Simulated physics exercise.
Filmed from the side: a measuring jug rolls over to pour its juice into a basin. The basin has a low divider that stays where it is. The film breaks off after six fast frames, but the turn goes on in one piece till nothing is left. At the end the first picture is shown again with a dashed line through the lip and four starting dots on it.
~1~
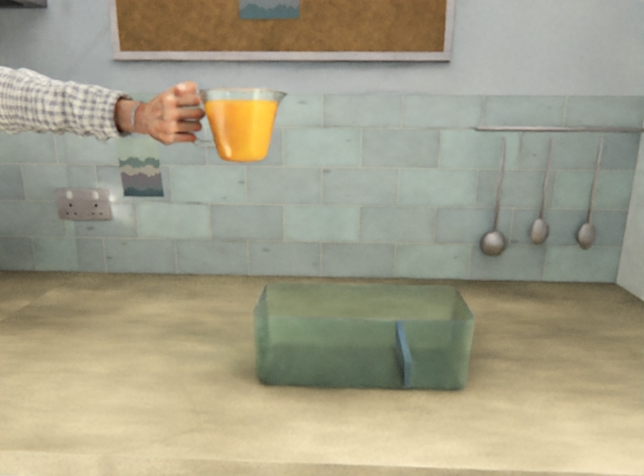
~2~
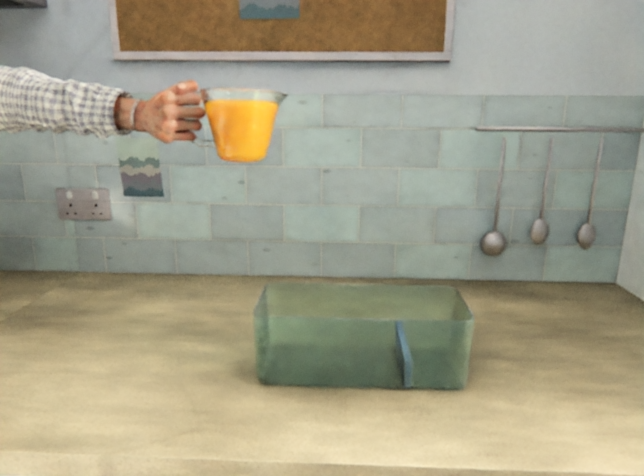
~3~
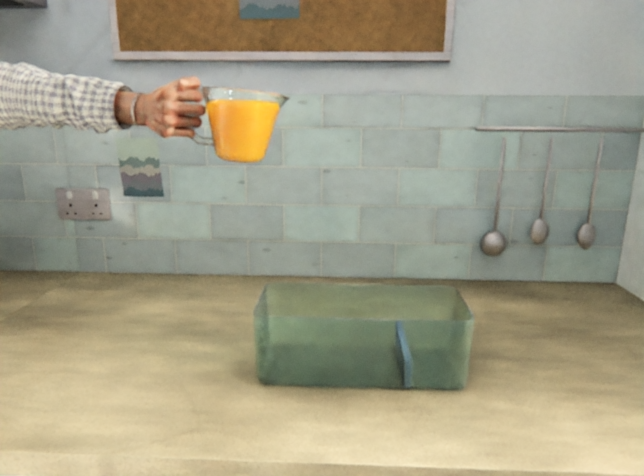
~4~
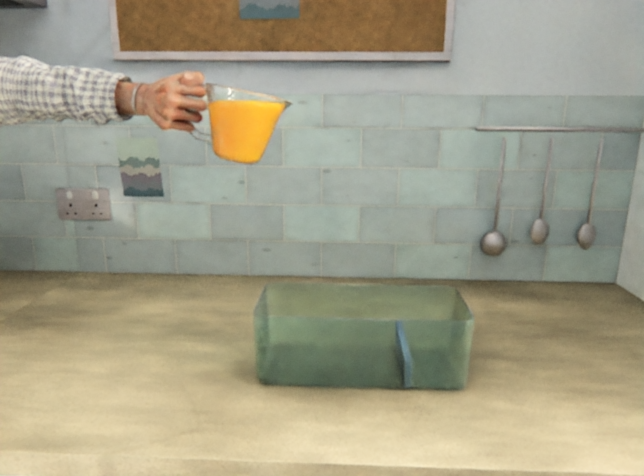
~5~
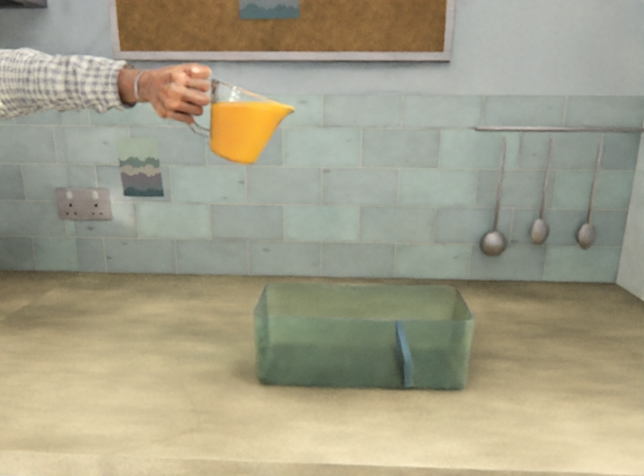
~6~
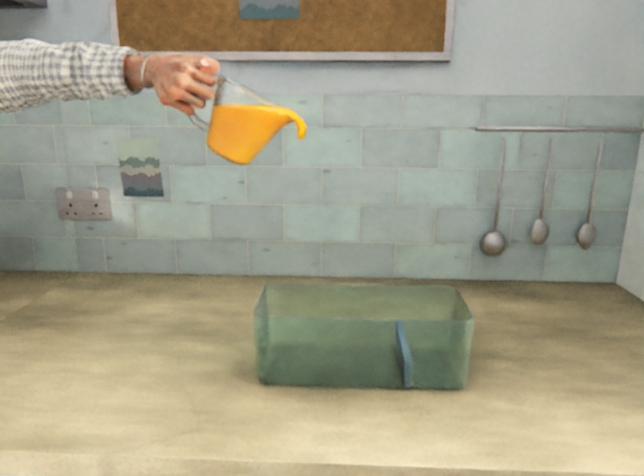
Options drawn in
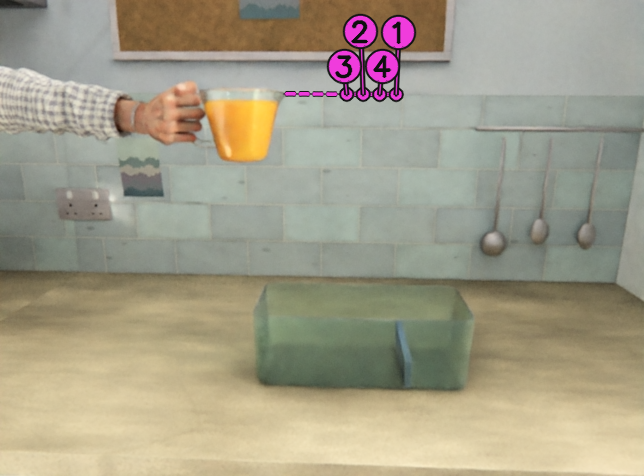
In a kitchen with pale green tiles, a hand held a clear jug of orange juice above a green basin, then gradually tilted it to the right until juice came over the lip.
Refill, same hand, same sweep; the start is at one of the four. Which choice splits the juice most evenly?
3 beats the others.
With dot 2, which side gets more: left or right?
More ends on the right.
On the marked copy, 1 at (396, 94); 2 at (363, 94); 3 at (346, 94); 4 at (379, 94).
For dot 1, about 28 % ends left of the wall and 68 % right of it; 4 % is lost outside.
For dot 2, about 22 % ends left of the wall and 75 % right of it; 3 % is lost outside.
For dot 3, about 49 % ends left of the wall and 48 % right of it; 4 % is lost outside.
For dot 4, about 20 % ends left of the wall and 75 % right of it; 5 % is lost outside.
